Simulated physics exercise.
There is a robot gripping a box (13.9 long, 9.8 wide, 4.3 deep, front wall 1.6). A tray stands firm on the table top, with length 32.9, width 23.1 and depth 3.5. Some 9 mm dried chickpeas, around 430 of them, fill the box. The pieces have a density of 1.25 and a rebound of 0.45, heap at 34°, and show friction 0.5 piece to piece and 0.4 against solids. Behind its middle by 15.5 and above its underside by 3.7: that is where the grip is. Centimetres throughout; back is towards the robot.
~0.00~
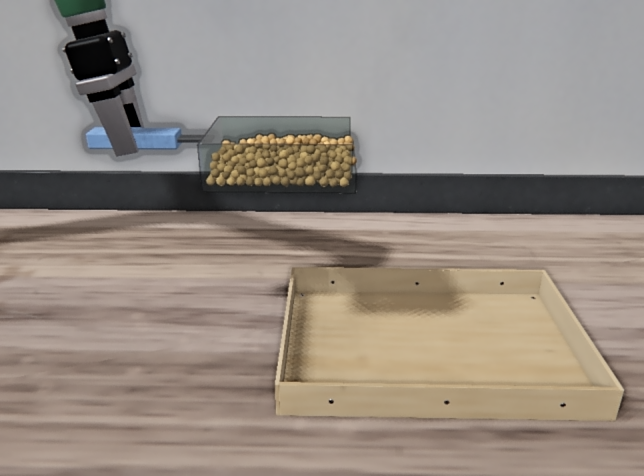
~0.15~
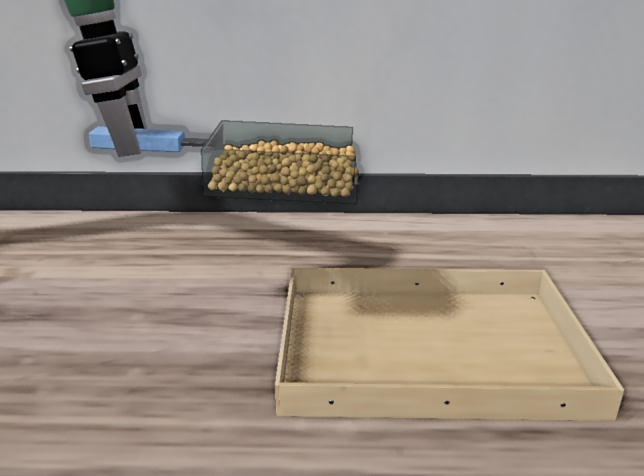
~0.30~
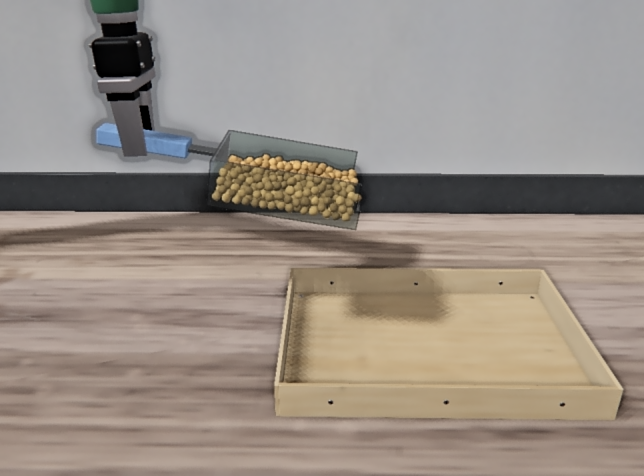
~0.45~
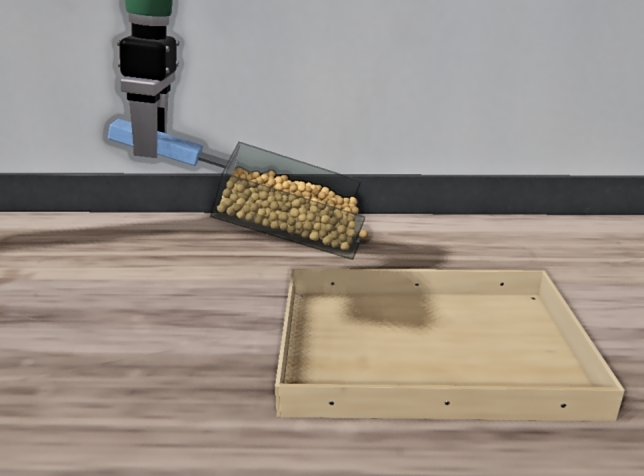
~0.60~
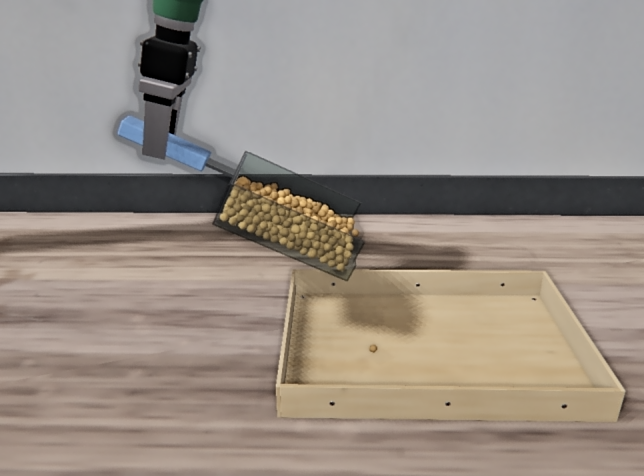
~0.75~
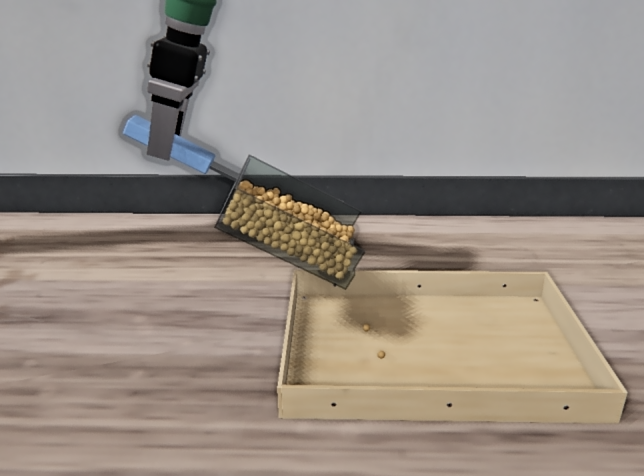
Above a wooden tabletop, a robot arm tilting a clear box of small tan balls forward, two dropping into a shallow tray.
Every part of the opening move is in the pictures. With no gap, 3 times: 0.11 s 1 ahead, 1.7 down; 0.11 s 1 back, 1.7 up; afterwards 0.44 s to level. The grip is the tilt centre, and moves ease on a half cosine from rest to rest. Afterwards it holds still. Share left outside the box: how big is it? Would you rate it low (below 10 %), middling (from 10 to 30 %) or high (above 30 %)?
Low, below 10 %.
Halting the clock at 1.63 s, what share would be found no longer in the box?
Near 0 per cent.
After 1.19 s, tilted 28° forward, highest piece 19 above the table; 424 in the box, 6 in the tray.
After 1.63 s, tilted 14° forward, highest piece 21 above the table; 421 in the box, 9 in the tray.
After 2.05 s, level, highest piece 25 above the table; 421 in the box, 9 in the tray.
After 3.10 s, level, highest piece 25 above the table; 421 in the box, 9 in the tray.
At rest, 421 in the box, 9 in the tray. That is 2 % outside the box.
